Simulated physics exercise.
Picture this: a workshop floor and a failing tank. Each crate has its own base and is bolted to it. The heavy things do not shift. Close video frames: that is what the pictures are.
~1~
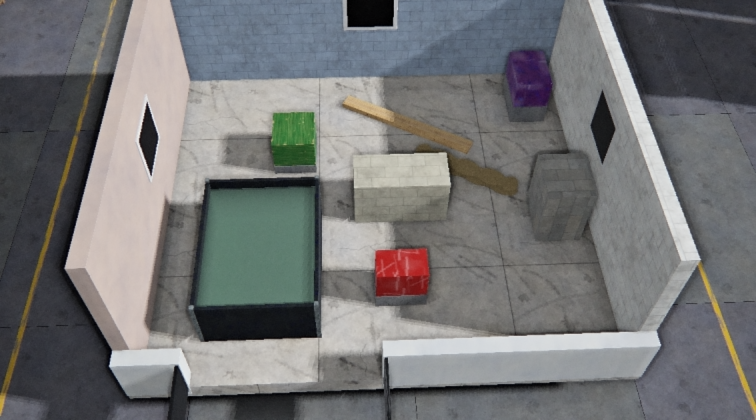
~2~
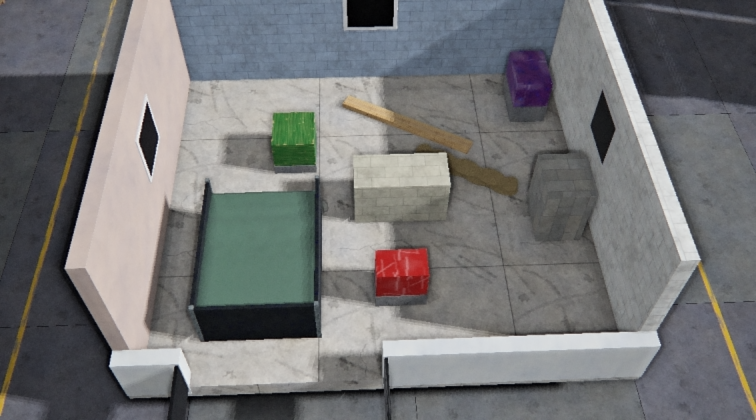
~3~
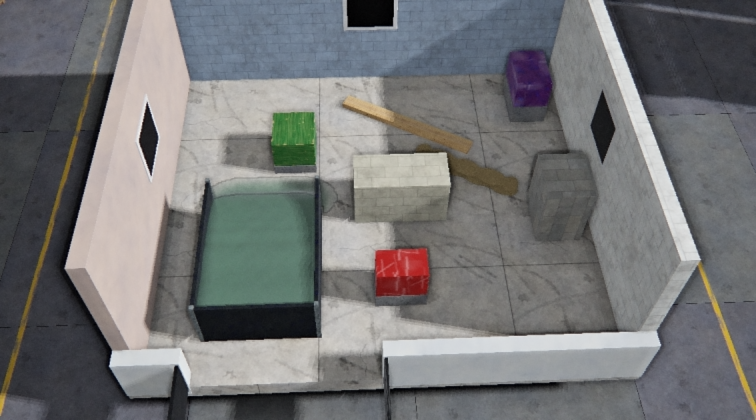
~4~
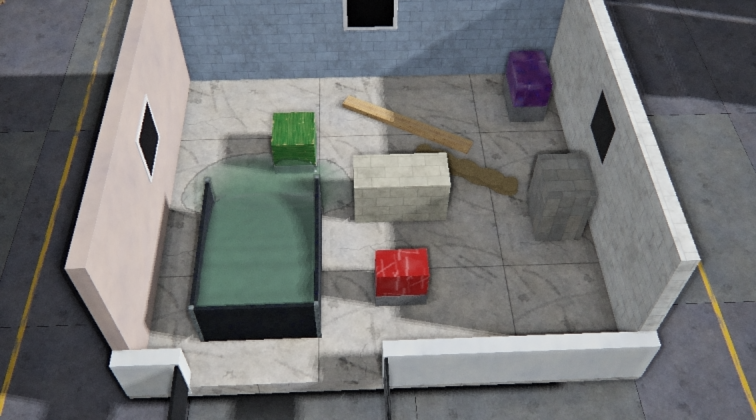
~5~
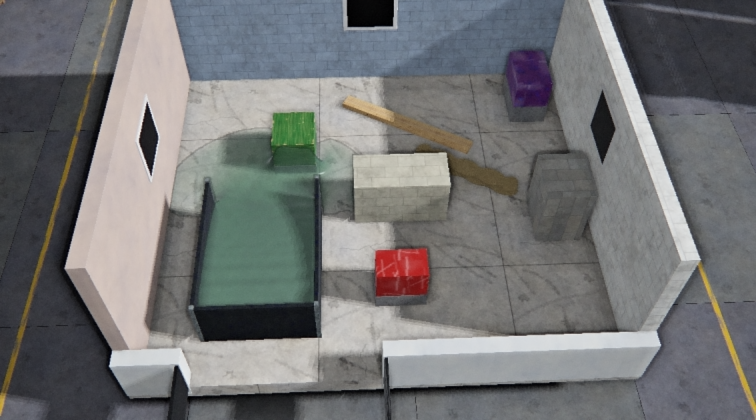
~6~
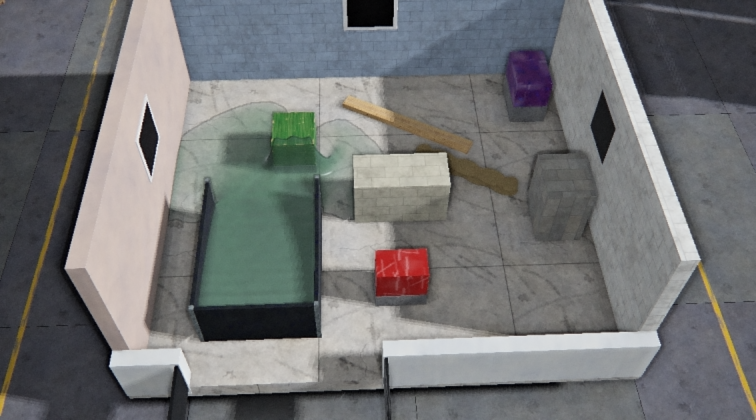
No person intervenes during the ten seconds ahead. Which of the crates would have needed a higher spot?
Green crate: Yes, it gets wet. Purple crate: No, it stays dry. Red crate: No, it stays dry.
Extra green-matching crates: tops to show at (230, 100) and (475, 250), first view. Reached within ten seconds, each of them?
Taken as listed, the first does get flooded and the second never gets reached.
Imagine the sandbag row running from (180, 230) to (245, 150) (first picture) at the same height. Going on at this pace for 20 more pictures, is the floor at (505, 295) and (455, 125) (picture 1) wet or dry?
Status by location - spared; soaked.
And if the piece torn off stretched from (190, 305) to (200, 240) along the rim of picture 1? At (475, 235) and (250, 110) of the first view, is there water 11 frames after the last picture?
Untouched, submerged.
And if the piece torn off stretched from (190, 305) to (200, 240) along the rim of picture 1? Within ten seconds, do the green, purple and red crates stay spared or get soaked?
Green: Not flooded; purple: Not flooded; red: Not flooded.
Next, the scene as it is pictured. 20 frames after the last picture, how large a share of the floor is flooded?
Estimate: Some 70 in a hundred.
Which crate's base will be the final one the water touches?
I say the red crate.
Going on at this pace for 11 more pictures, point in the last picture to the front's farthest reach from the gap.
The front should reach about (504, 104).
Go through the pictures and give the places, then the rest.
Still water in the water tank at (259, 242), in the first frame.
The front is at a hidden place, out from the gap on the water tank's far side, in the second frame.
The front is at a hidden place, out from the gap on the water tank's far side, in the third frame.
Water pours out on the water tank's far side and has run to (211, 168), in the fourth frame.
Water pours out on the water tank's far side and has run to (241, 134), in the fifth frame.
Water pours out on the water tank's far side and has run to (253, 106), in the sixth frame.
A moment on, water covers 35 % of the floor; the green crate water round its plinth, the purple crate not reached, the red crate not reached.
Next, water covers 45 % of the floor; the green crate water round its plinth, the purple crate water round its plinth, the red crate not reached.
Then, water covers 70 % of the floor; the green crate water round its plinth, the purple crate water round its plinth, the red crate water round its plinth.
Later, water covers 85 % of the floor; the green crate water round its plinth, the purple crate water round its plinth, the red crate water round its plinth.
In the end, water covers 95 % of the floor; the green crate was topped, the purple crate stayed above the water, the red crate stayed above the water.
